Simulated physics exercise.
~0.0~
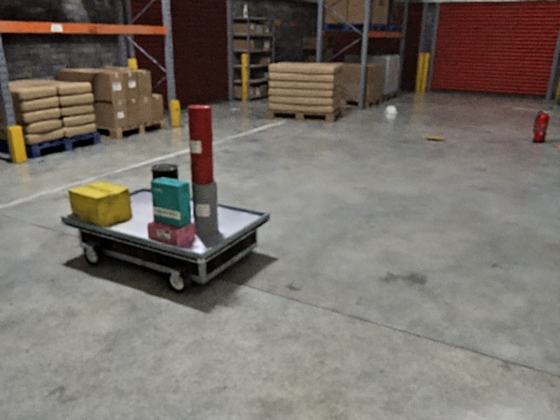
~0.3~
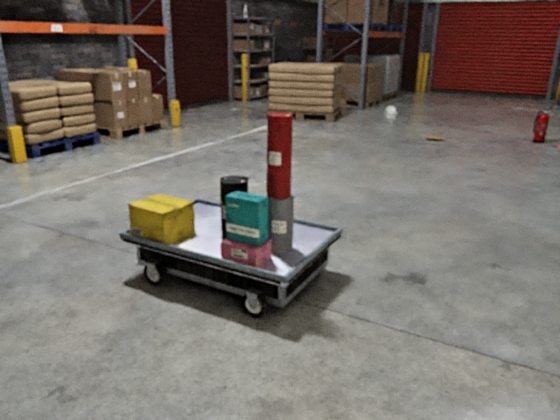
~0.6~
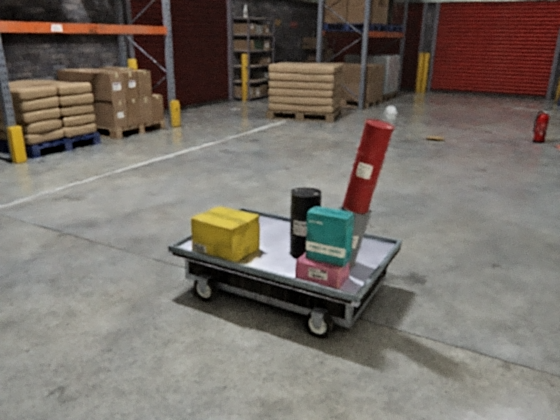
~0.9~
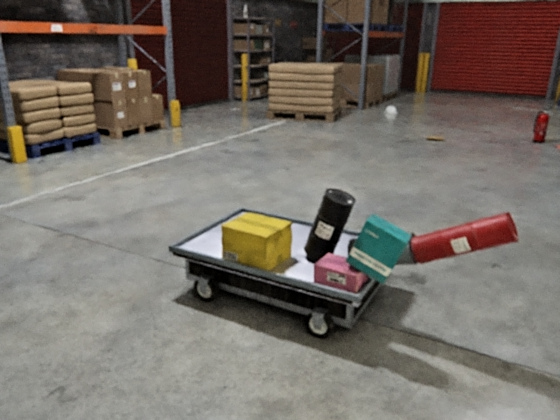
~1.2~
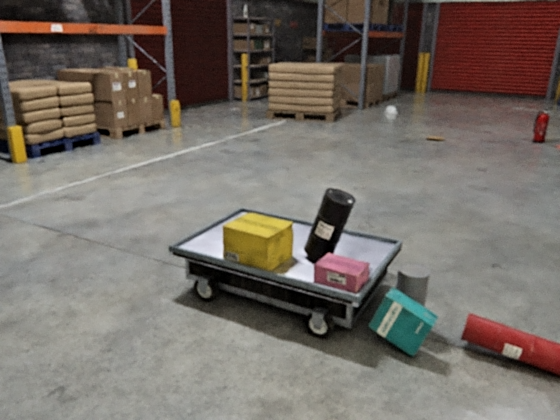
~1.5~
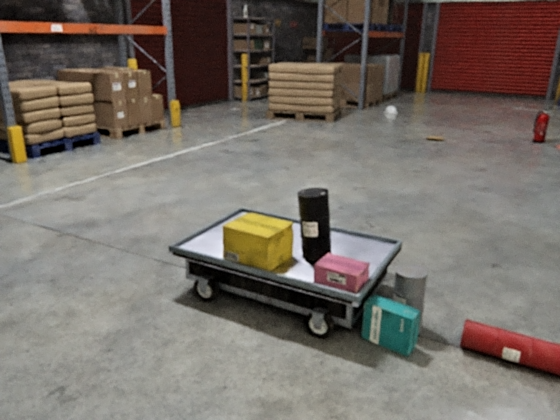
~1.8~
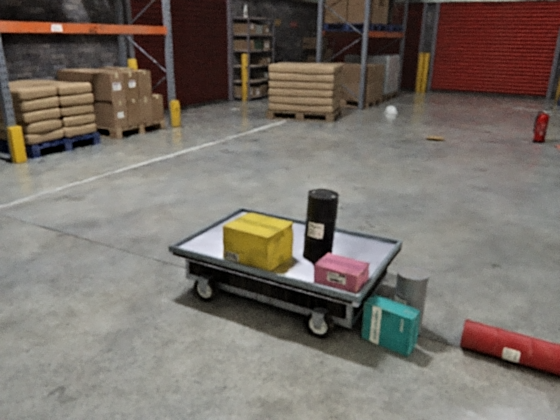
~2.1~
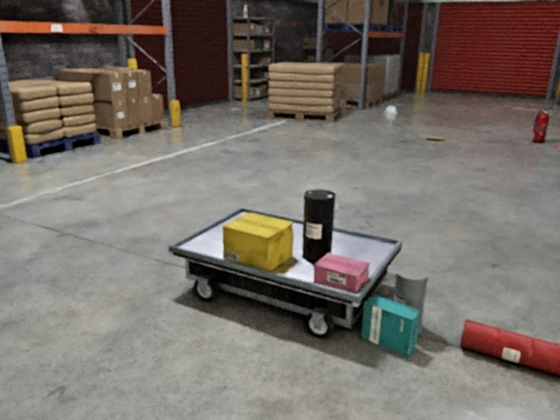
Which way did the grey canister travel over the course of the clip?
It travelled to the right, first riding on the cart and then dropping off the cart's right side onto the floor.
